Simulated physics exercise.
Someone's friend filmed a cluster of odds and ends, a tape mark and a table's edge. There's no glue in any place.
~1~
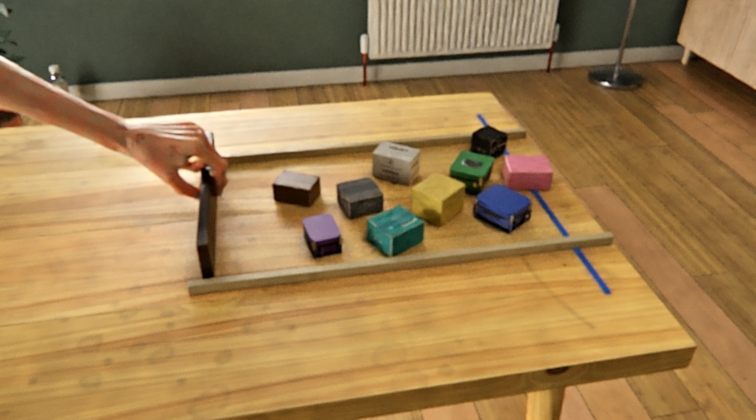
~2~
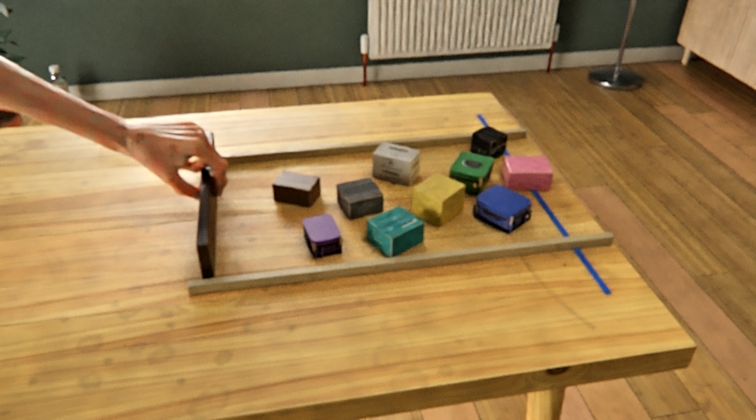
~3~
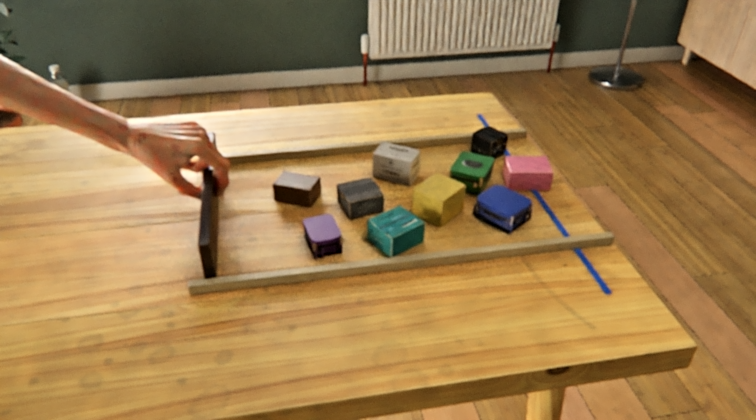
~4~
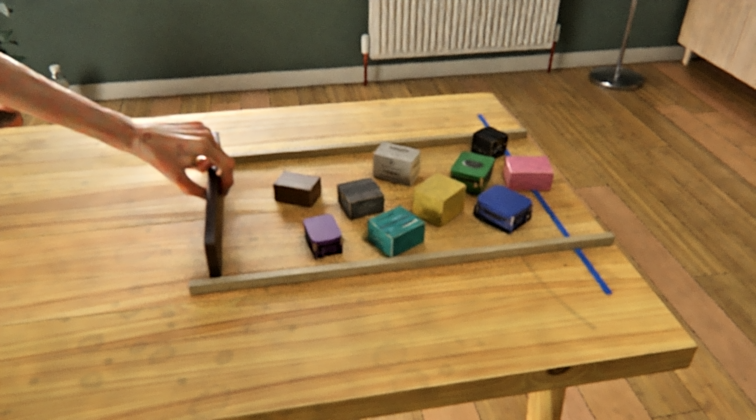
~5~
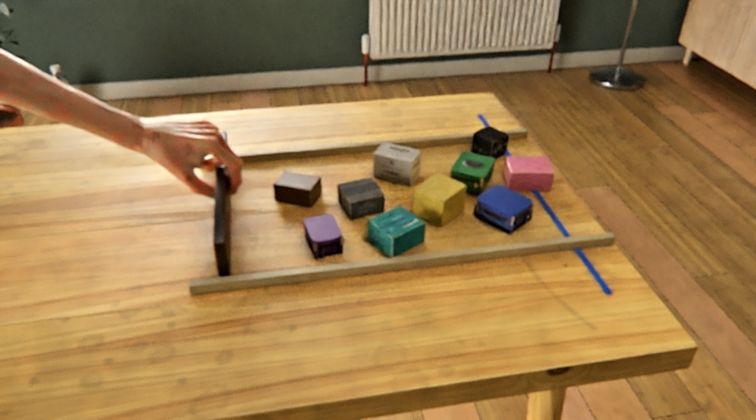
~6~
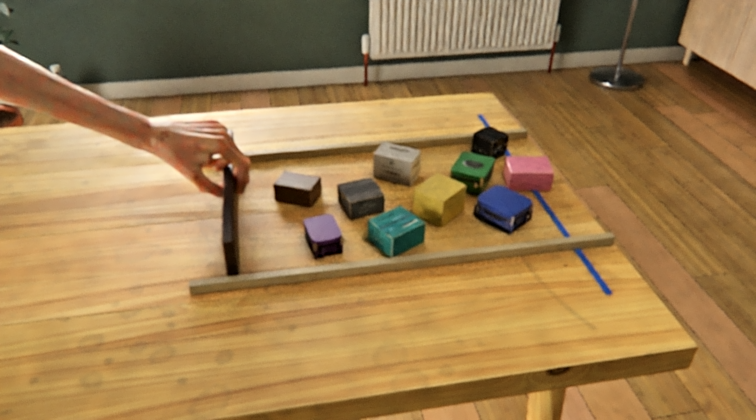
Hand sliding an upright dark board slightly right between two wooden rails on a table, toward small coloured blocks that stay still.
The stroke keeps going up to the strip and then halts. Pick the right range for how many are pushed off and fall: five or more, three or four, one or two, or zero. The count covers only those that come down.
The right range is five or more.
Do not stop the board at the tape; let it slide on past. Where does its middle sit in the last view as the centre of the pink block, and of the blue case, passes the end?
Around (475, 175) first and around (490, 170) second.
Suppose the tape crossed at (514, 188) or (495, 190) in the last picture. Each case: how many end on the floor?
So it's 4 the first time and 2 the second time.
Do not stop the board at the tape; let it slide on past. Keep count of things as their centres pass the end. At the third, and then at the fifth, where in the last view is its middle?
The first puts it near (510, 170), the next near (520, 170).
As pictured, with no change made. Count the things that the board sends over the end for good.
My count gives 6.
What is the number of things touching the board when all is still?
It ends up touching 4.
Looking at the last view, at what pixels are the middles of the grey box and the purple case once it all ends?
Positions - first (558, 179), then (572, 214).
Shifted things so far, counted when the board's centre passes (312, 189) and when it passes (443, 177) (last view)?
Tally: 3; 9.
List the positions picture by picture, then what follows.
Pink block (527, 173); black box (489, 143); blue case (503, 209); board (209, 199); tape (530, 185), in the first picture.
Black box (489, 143); white box (396, 164), in the second picture.
Blue case (503, 209); purple case (323, 236), in the third picture.
Pink block (528, 173); turquoise box (396, 231), in the fourth picture.
Black box (490, 144); green case (472, 174), in the fifth picture.
Pink block (528, 173); black box (490, 144); blue case (504, 209); board (230, 197); tape (531, 186), in the sixth picture.
Soon after, none off yet; pink block at rest near (528, 173); black box at rest near (490, 144); blue case at rest near (504, 209).
Then, none off yet; pink block at rest near (528, 173); black box at rest near (490, 144); blue case moved a little near (517, 210).
Further on, none off yet; pink block tipped well over near (578, 178); black box moved about its own width near (518, 143); blue case moved well along near (588, 203).
At rest, the number that fall off is five or more; fallen, turquoise box, yellow block, green case, blue case, black box and pink block.
